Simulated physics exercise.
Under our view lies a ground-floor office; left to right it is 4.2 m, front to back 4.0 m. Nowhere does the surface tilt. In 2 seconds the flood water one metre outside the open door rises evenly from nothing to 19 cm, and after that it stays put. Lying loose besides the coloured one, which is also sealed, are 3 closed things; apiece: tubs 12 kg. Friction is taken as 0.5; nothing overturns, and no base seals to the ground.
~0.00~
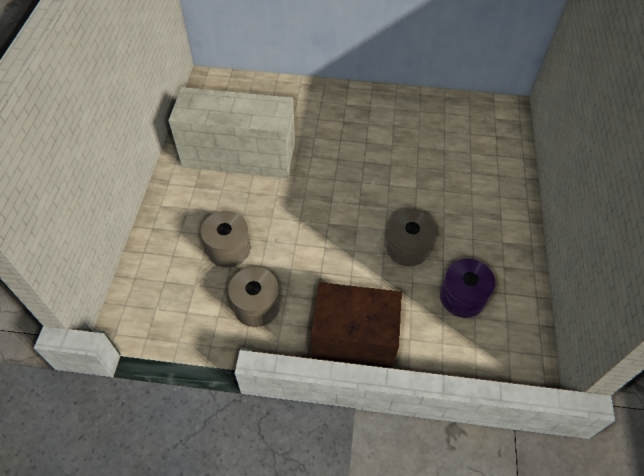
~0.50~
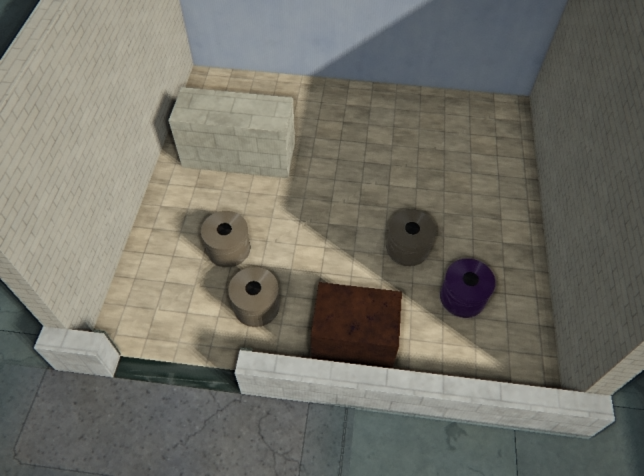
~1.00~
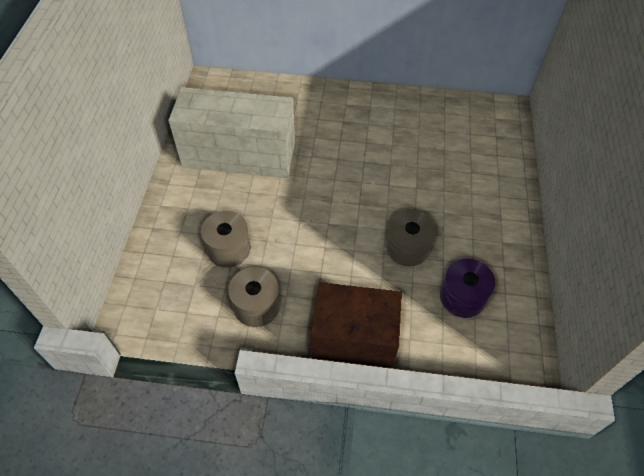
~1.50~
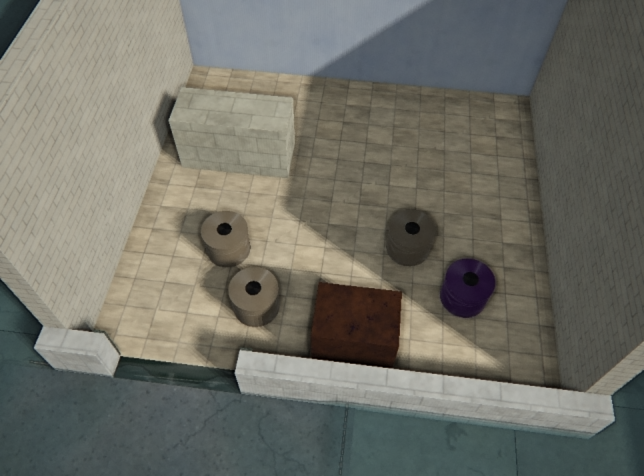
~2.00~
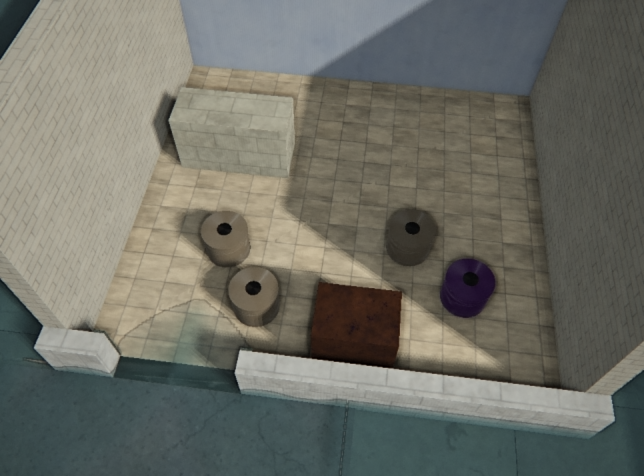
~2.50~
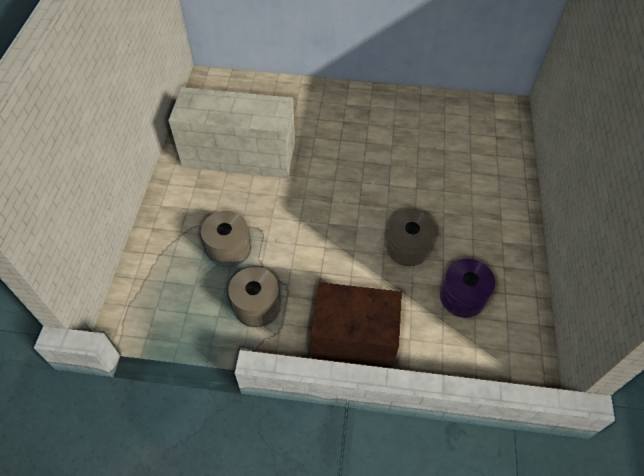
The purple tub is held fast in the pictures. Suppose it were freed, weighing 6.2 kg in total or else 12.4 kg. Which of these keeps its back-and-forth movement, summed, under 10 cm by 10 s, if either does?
Lighter choice.
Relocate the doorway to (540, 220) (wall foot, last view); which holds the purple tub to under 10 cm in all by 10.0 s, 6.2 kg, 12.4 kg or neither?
Answer: Only the upper mass works.
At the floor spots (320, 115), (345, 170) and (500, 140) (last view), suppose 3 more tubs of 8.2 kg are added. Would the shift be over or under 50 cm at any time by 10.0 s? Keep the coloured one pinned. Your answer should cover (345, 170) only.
Answer: It goes farther than that.
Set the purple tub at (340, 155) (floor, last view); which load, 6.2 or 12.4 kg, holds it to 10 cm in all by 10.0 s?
The answer: You need the heavier weight.
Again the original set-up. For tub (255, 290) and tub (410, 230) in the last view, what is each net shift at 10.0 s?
In that order: 80 cm, 0 cm.
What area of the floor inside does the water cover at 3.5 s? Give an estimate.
4.5 m2.
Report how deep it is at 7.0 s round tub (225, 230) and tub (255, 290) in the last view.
Close to 4 and 4 centimetres.
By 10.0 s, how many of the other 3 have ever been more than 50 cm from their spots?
Answer: 2.
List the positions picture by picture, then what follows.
In the first picture, the purple tub at (471, 279), on the bottom; 0.0 m2 under water; 0 of 4 have shifted.
In the second picture, the purple tub at (471, 279) rests on the ground; water covers 0.0 m2; 0 of 4 have shifted.
In the third picture, the purple tub at (471, 279) rests on the ground; 0.0 m2 under water; 0 of 4 have shifted.
In the fourth picture, the purple tub at (471, 279), on the bottom; water covers 0.0 m2; 0 of 4 have shifted.
In the fifth picture, the purple tub at (471, 279) rests on the ground; 0.5 m2 under water; 0 of 4 have shifted.
In the sixth picture, the purple tub at (471, 279), on the bottom; 1.3 m2 under water; 0 of 4 have shifted.
After 3.5 s the purple tub would be 0 cm from its start with 6.2 kg and 0 cm from its start with 12.4 kg; 0 cm of water round it then.
After 4.5 s the purple tub would be 0 cm from its start with 6.2 kg and 0 cm from its start with 12.4 kg; 0 cm of water round it then.
After 7.0 s the purple tub would be 0 cm from its start with 6.2 kg and 0 cm from its start with 12.4 kg; 2 cm of water round it then.
After 10.0 s the purple tub would be 1 cm from its start with 6.2 kg and 0 cm from its start with 12.4 kg; 4 cm of water round it then.
